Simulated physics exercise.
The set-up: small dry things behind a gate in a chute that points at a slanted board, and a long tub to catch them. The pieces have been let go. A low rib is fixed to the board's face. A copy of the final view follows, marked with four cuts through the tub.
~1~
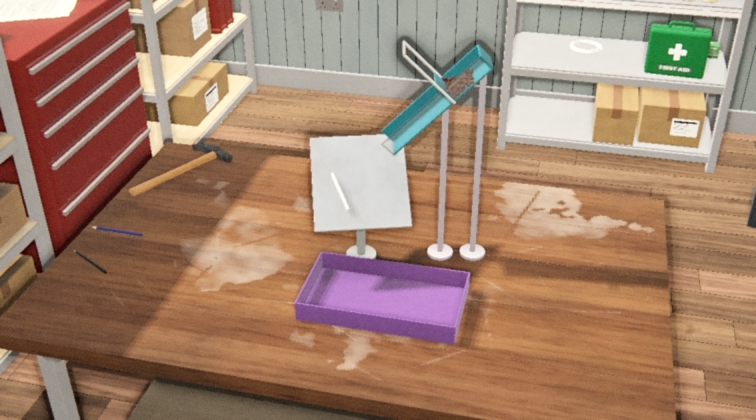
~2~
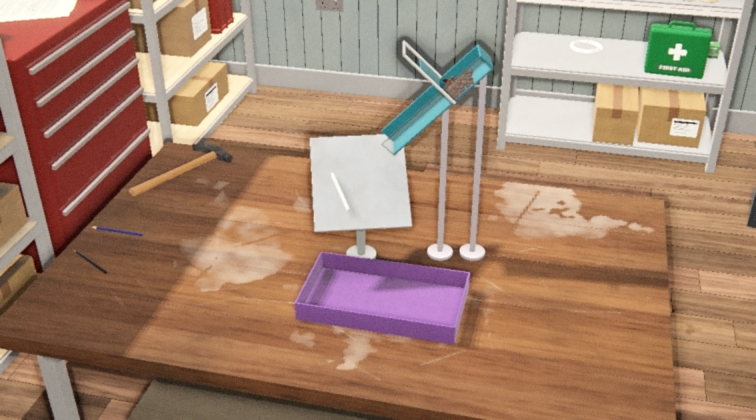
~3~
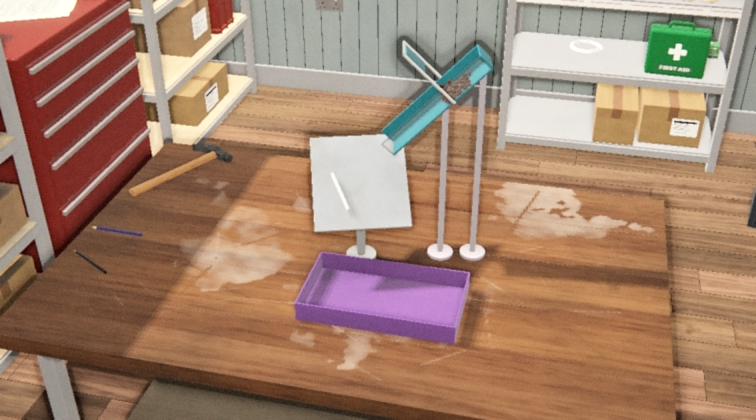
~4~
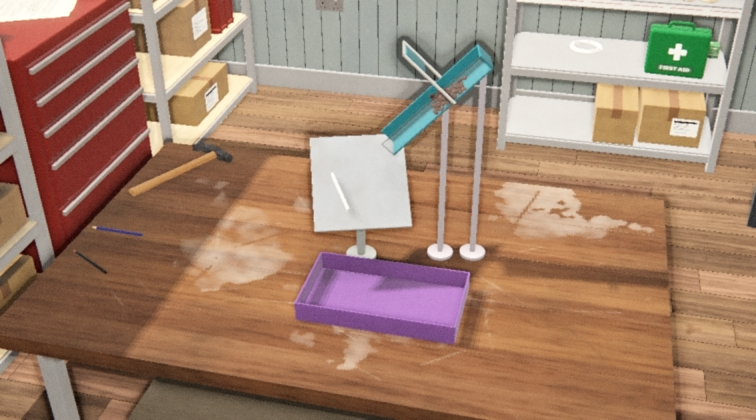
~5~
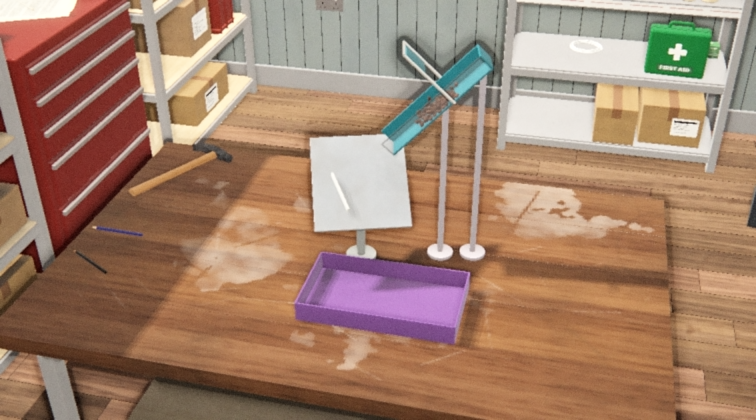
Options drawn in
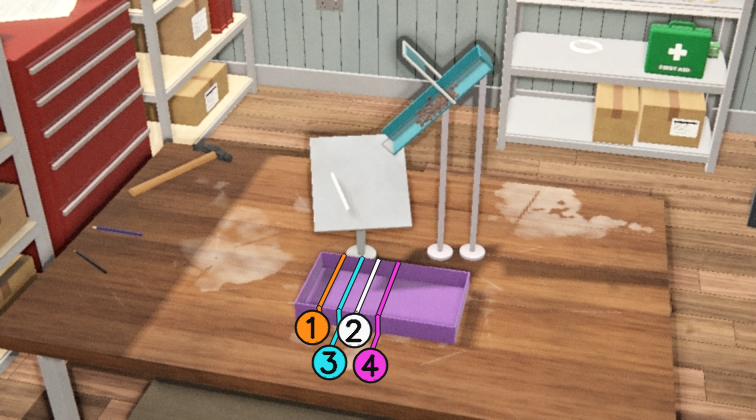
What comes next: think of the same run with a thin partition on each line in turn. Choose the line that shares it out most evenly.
Choose 2.
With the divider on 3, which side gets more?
More lands on the right.
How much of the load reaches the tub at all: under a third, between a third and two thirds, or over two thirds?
It is over two thirds.
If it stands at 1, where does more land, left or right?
More lands on the right.
On the marked copy, line 1 crosses the front rim at (319, 306); line 2 crosses the front rim at (356, 312); line 3 crosses the front rim at (339, 309); line 4 crosses the front rim at (378, 315).
For line 1, of what is caught, a stray few on the left of the divider, nearly all on the right.
For line 2, of what is caught, about half on the left of the divider, about half on the right.
For line 3, of what is caught, a small part on the left of the divider, nearly all on the right.
For line 4, of what is caught, nearly all on the left of the divider, a stray few on the right.
